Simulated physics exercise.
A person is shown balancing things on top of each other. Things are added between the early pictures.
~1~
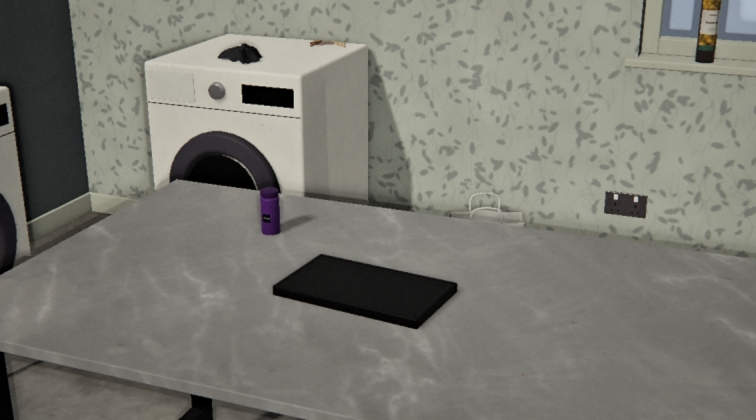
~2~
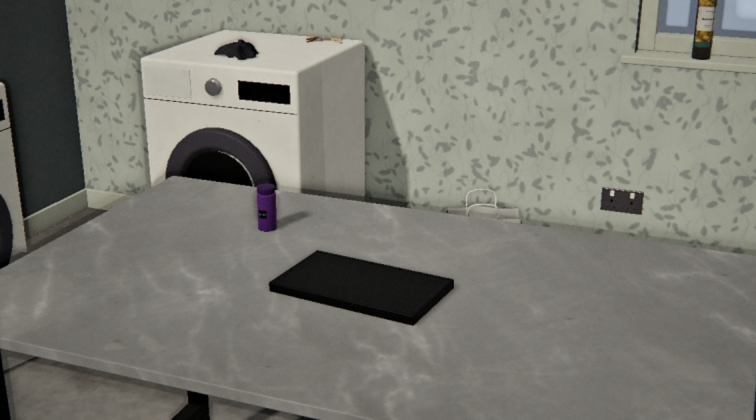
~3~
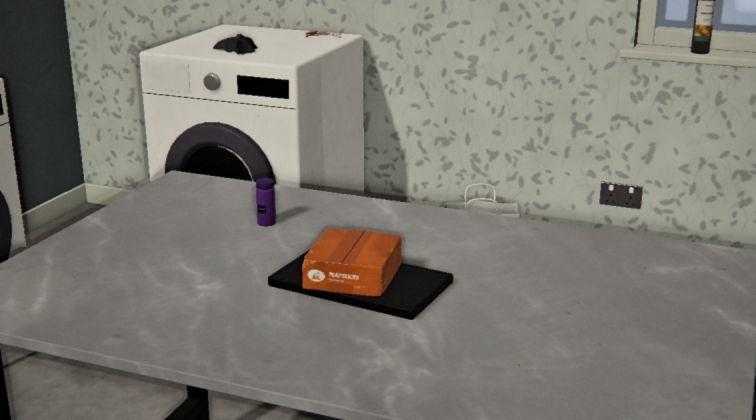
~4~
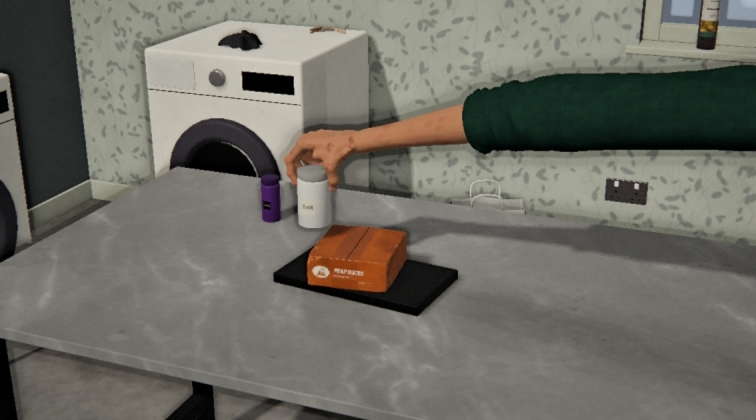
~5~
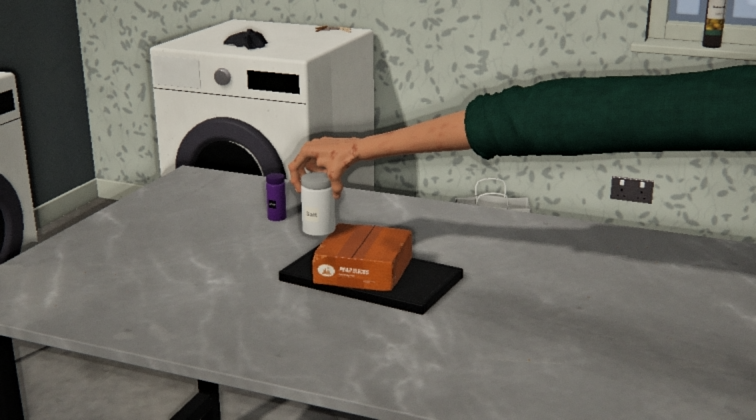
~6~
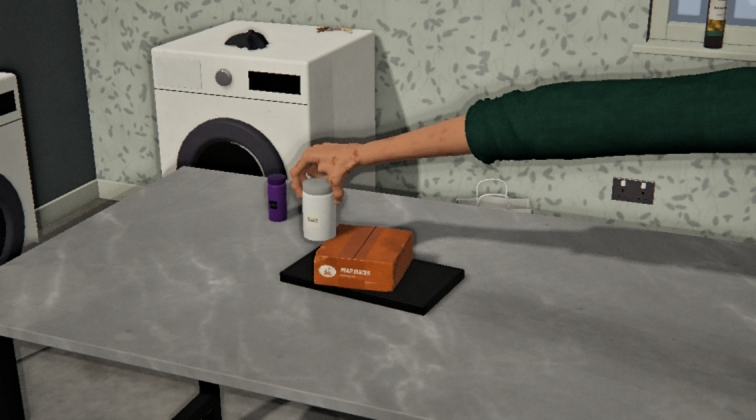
An orange box appears on top of a black tray lying on a grey marbled table, near a small purple shaker. An arm in a green sleeve then reaches in from the right, its hand gripping a white jar behind the box, and lowers the jar slightly to the tabletop beside the shaker.
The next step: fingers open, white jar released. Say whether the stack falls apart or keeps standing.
So the pile doesn't survive that.
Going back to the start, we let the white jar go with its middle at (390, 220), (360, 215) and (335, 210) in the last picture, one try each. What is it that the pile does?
Try one: It stands firm; try two: It stands firm; try three: It stands firm.
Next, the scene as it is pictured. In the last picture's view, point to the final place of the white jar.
It finishes at about (207, 252).
Then, 0.30 s later than the last frame, white jar now fallen.
Then, 0.50 s later than the last frame, things are still on the move.
Then, 0.80 s later than the last frame, as before.
When it is over, fallen, white jar; the other 3 as before. End places, in pixels of the last picture, white jar near (207, 252). The pile loses its balance.
